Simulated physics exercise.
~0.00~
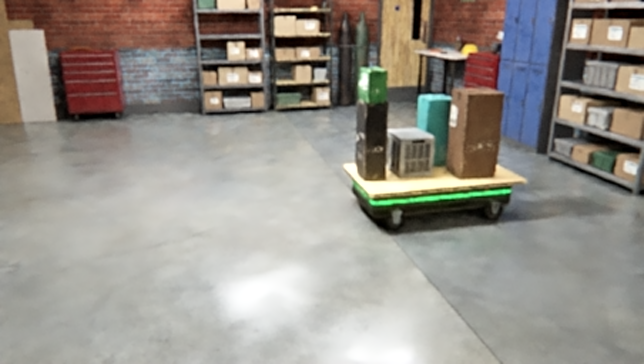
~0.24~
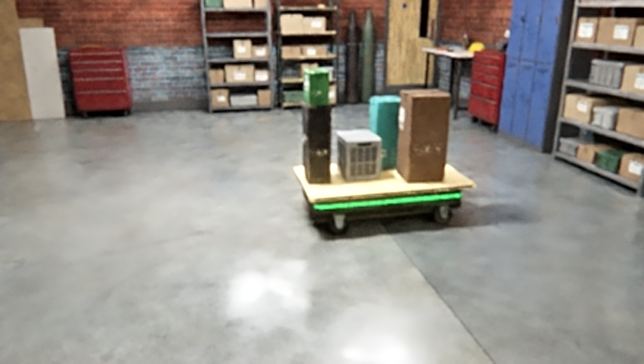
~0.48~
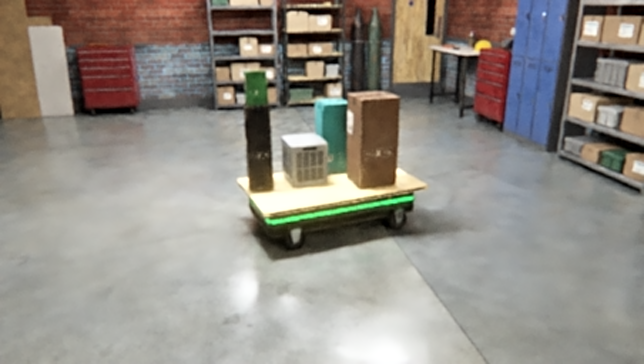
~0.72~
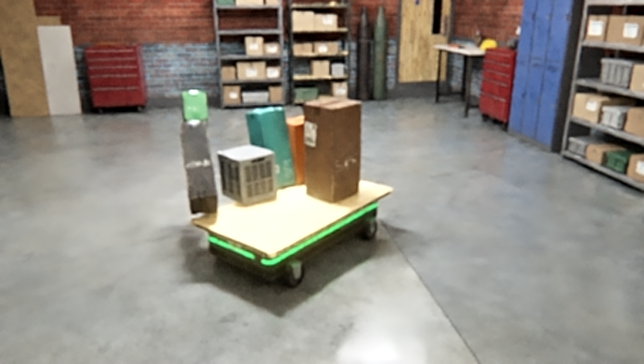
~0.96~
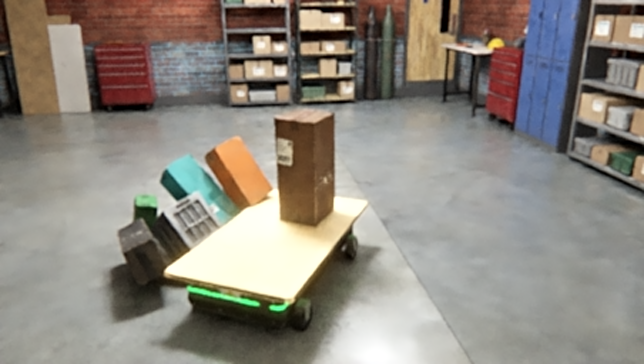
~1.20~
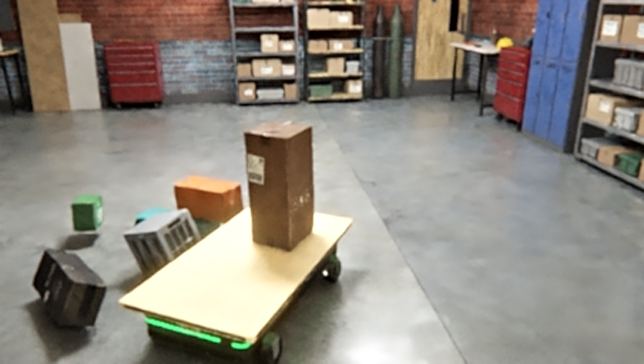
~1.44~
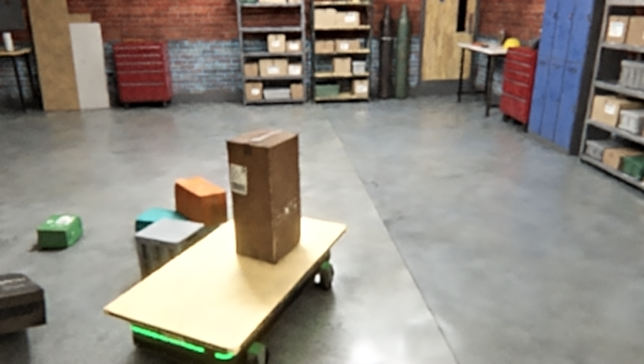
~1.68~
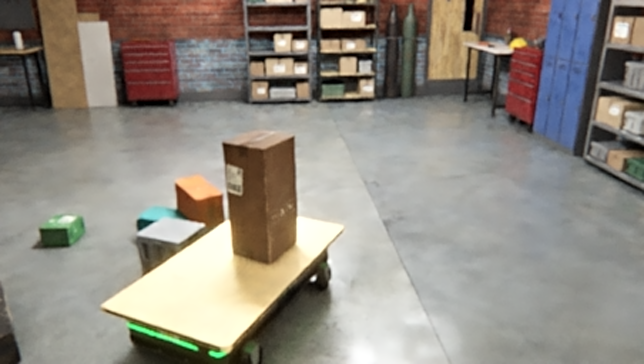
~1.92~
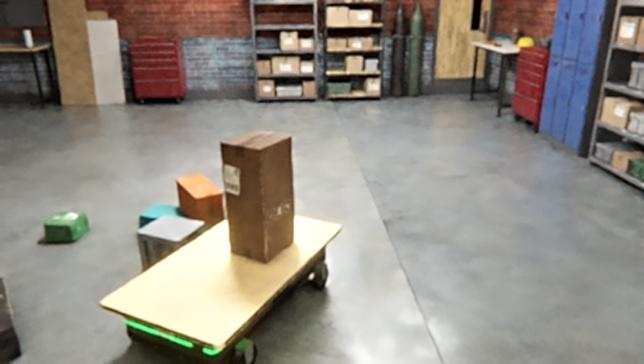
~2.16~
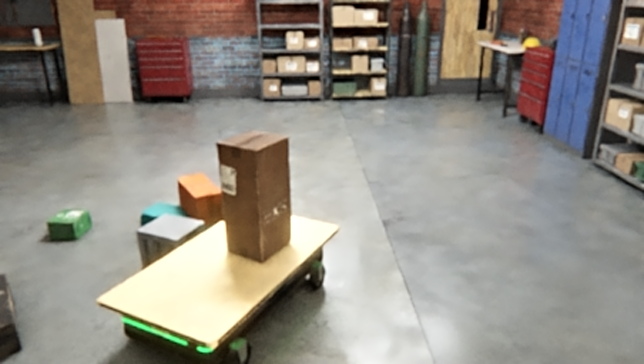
Wheeled flatbed robot turning in a workshop and stopping, spilling green, black, turquoise, orange and grey loads, brown box left standing aboard.
